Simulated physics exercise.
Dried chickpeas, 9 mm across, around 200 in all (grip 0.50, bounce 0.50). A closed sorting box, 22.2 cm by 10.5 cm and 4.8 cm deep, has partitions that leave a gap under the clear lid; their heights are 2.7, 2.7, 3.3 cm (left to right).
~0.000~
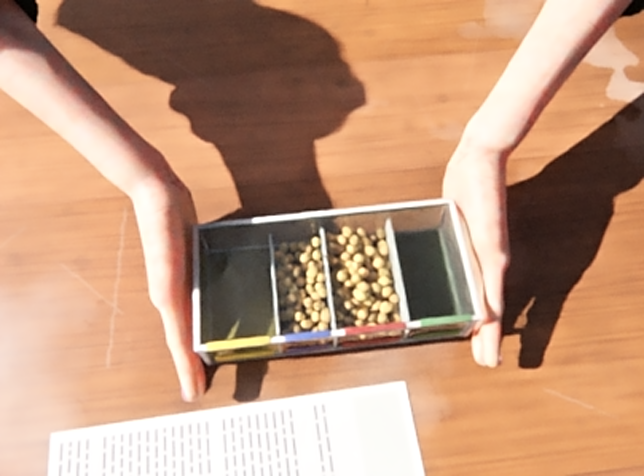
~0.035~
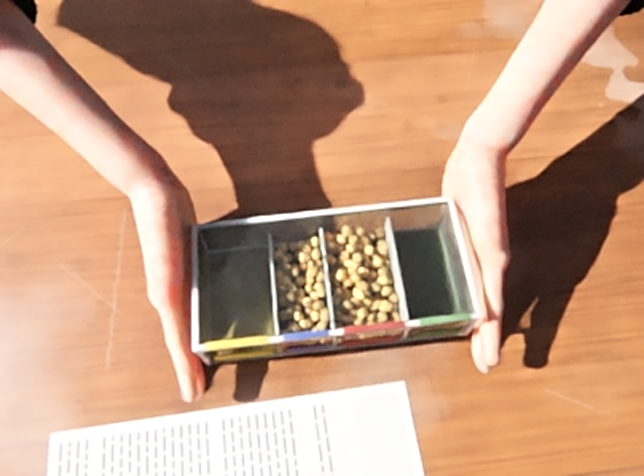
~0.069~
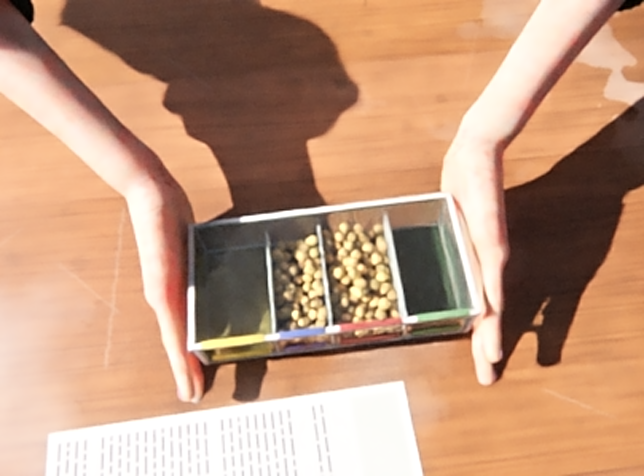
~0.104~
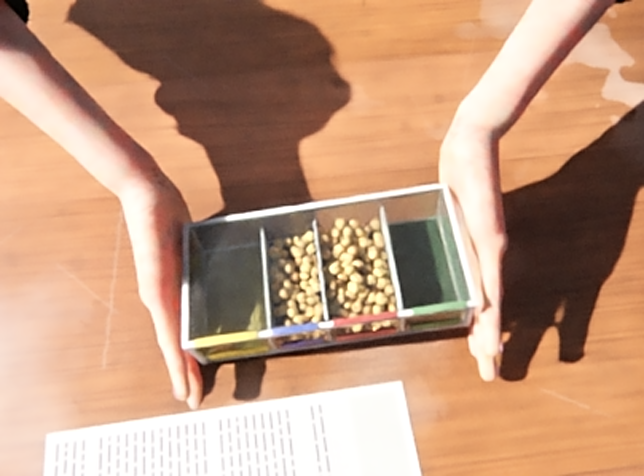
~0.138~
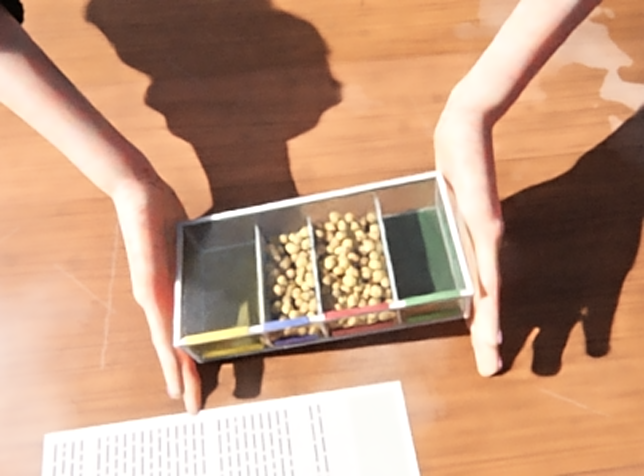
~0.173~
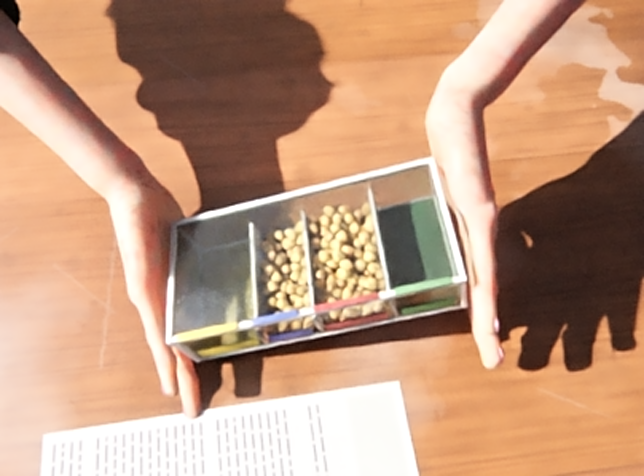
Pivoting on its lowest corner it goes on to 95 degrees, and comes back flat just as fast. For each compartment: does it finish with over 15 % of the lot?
Red: Over, blue: Over, green: Under, yellow: Over.
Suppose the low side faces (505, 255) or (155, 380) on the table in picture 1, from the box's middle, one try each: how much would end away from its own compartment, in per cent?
About 55 and 65 per cent.
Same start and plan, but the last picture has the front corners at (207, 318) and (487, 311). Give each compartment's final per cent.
Red 60, blue 10, green 30, yellow 0.
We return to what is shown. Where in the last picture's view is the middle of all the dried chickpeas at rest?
At about (274, 271).
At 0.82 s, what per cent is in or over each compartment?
Red 45; blue 40; green 0; yellow 10.
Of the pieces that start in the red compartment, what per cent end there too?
Roughly 40 per cent.
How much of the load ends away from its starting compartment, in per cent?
Some 55 per cent.
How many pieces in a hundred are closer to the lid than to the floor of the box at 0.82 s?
About 60 per cent.
Then, at 0.82 s, tilt 95 degrees; red 45 %, blue 40 %, yellow 10 %.
After 1.25 s, tilt 41 degrees; red 30 %, blue 20 %, yellow 50 %.
Then, at 1.75 s, tilt 0 degrees; red 30 %, blue 25 %, yellow 50 %.
In the end, at 2.1 s, red 30 %, blue 25 %, green 0 %, yellow 50 %.
